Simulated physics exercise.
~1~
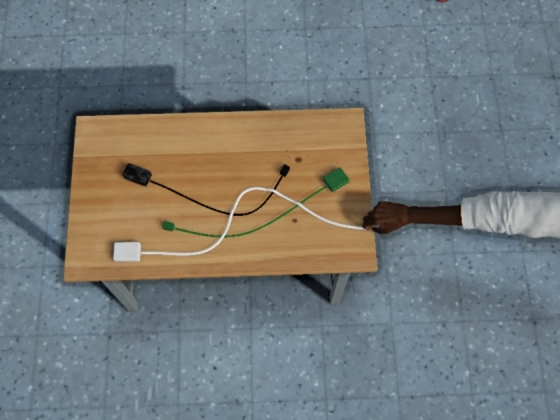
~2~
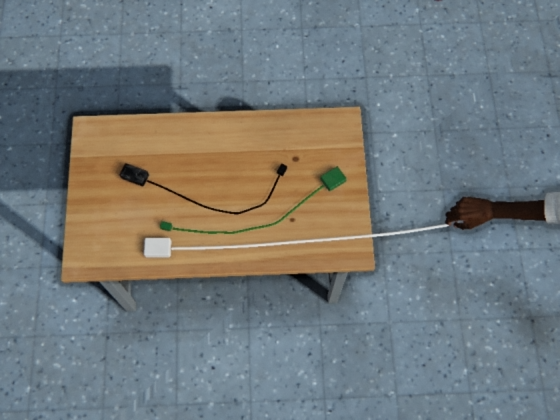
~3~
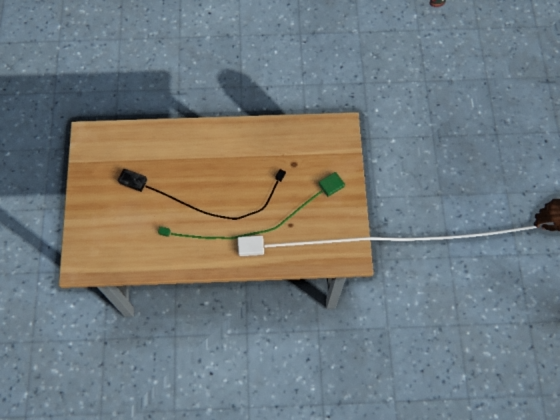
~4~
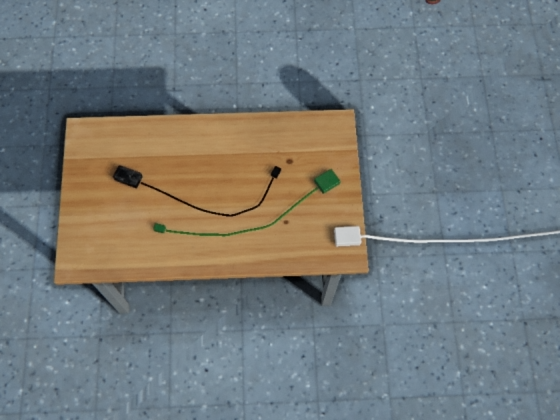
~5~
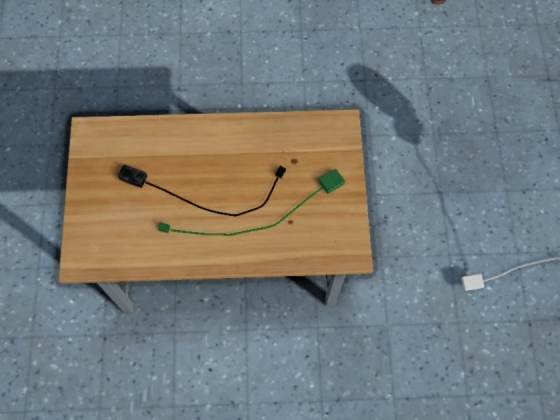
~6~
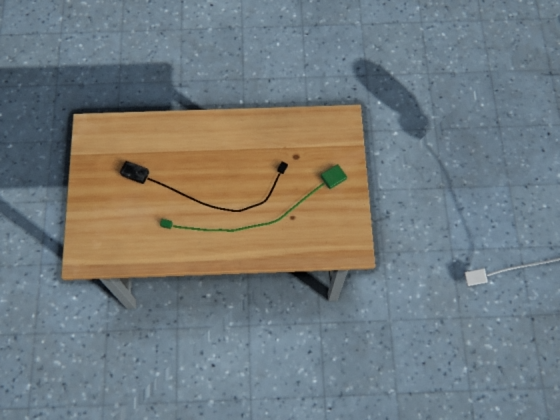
On a wooden side table holding three tangled leads, a hand pulled the white one off to the right until its charger slid over the edge and ended up beyond the table, while the black and green ones stayed put.
